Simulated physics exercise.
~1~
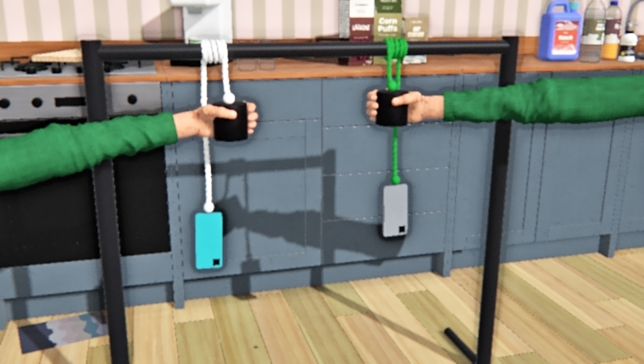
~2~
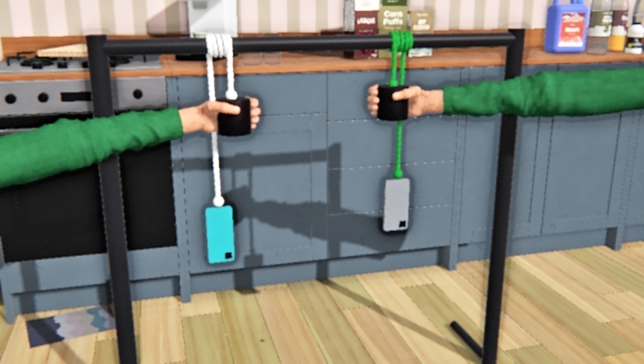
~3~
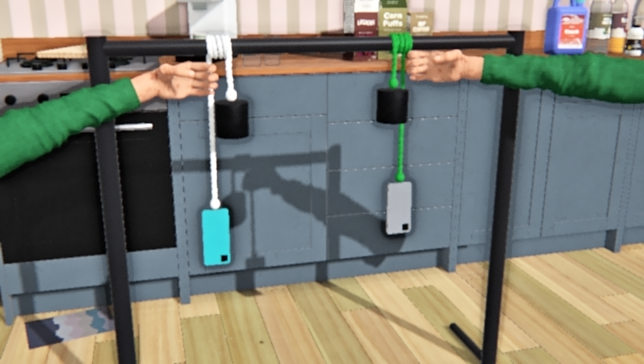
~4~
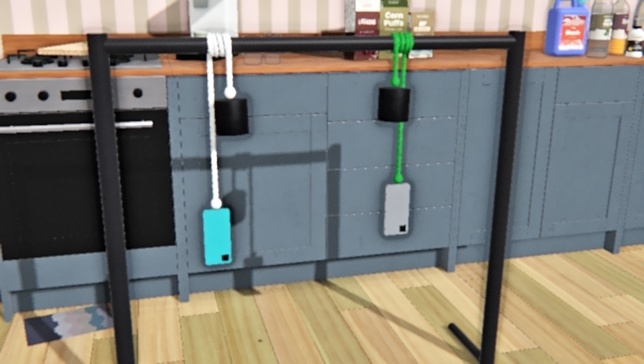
Two green-sleeved arms held black cylinders hanging from white and green ropes looped over a black rail, with a teal phone and a gray phone dangling below. The hands let go and drew away, and everything stayed hanging in place.
